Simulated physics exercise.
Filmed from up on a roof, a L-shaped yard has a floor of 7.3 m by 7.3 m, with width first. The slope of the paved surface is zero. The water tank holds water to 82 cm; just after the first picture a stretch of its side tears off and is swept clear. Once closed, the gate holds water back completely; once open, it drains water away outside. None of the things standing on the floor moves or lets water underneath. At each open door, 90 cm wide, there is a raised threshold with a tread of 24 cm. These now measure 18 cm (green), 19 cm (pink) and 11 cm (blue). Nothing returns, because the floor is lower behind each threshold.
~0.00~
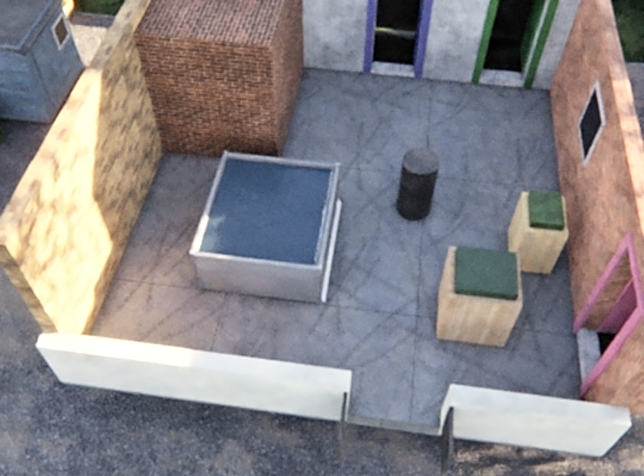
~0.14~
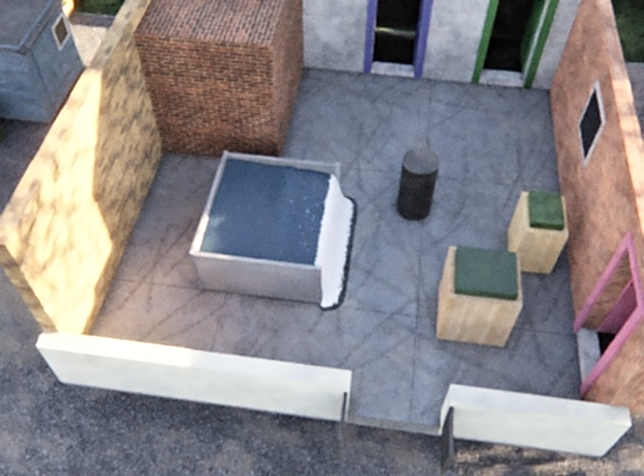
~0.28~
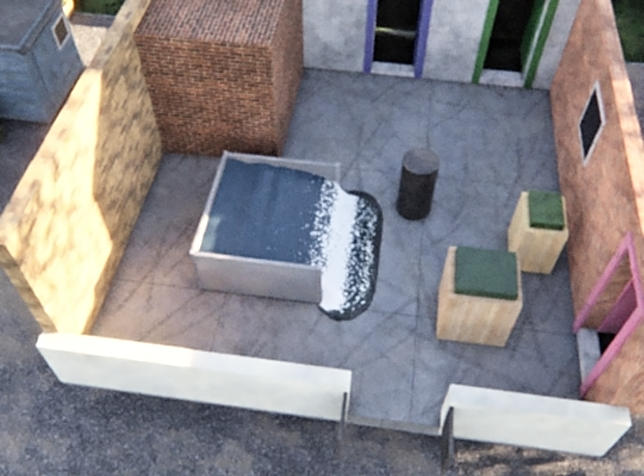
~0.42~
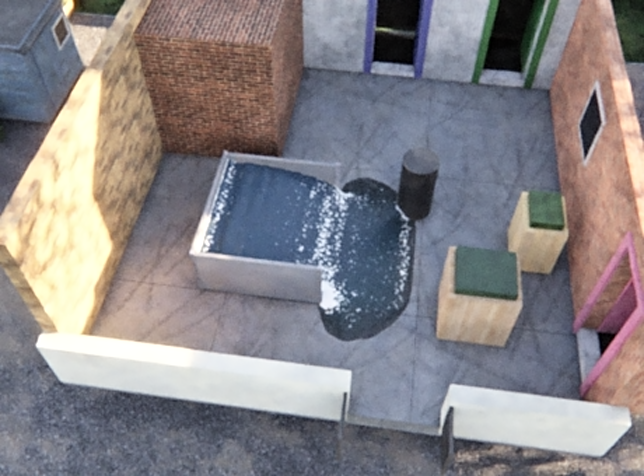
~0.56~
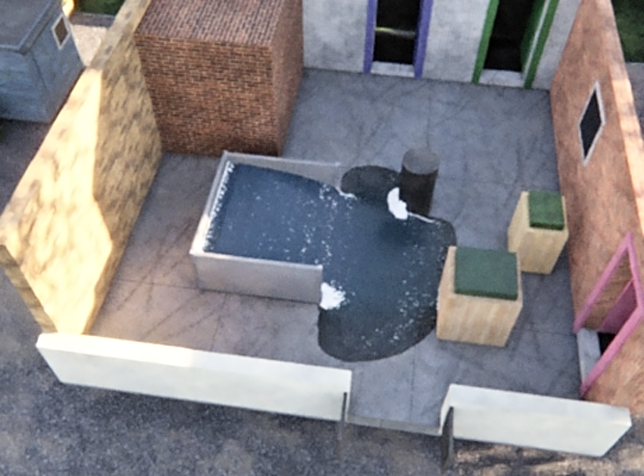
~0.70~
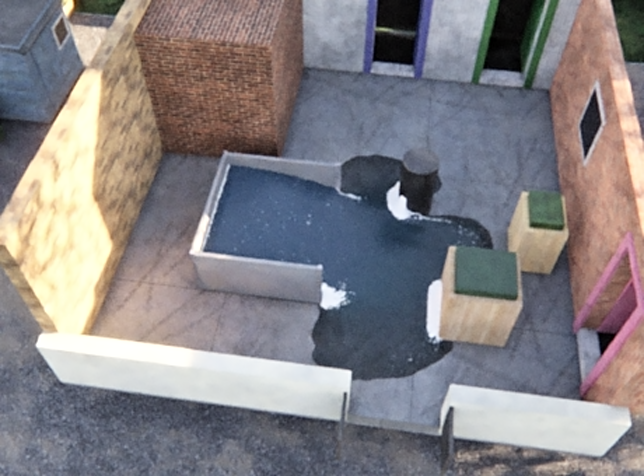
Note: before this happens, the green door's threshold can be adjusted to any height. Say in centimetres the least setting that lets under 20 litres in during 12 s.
It should be set to roughly 20 cm.
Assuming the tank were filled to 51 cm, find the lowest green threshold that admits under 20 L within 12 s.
About 10.0 centimetres.
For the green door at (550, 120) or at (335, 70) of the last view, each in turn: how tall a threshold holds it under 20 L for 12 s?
You'd want roughly 13.5 cm there first, then roughly 10.5 cm.
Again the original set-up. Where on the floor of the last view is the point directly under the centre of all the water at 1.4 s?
Centre estimate: (359, 252) px, approximately.
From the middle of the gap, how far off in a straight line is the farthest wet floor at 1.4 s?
Near 4.2 m, more or less.
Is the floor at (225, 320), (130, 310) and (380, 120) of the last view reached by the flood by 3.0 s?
One after another they are bone dry, bone dry, then soaked.
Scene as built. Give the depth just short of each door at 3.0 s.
Green 9, pink 16, blue 10 cm.
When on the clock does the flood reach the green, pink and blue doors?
Arrival times are green 2.4 seconds, pink 1.5 seconds and blue 2.2 seconds.
After 1.4 s water covers 35 % of the floor, deepest (50 cm) near (509, 264); it has not reached the green door.
After 3.0 s water covers 65 % of the floor, deepest (44 cm) near (546, 92); 9 cm at the green door, 0 litres in over its 18 cm threshold.
After 12.0 s water covers 100 % of the floor, deepest (10 cm) near (141, 238); 4 cm at the green door, 31 litres in over its 18 cm threshold.
At the green door as built, the water arrived by 2.5 s and peaked near 29 cm at 3.6 s.
With a threshold of 17 cm, 38 litres would have come in within the 12 s; with 22.5 cm, 11 litres. So under 20 litres takes about 20 cm.
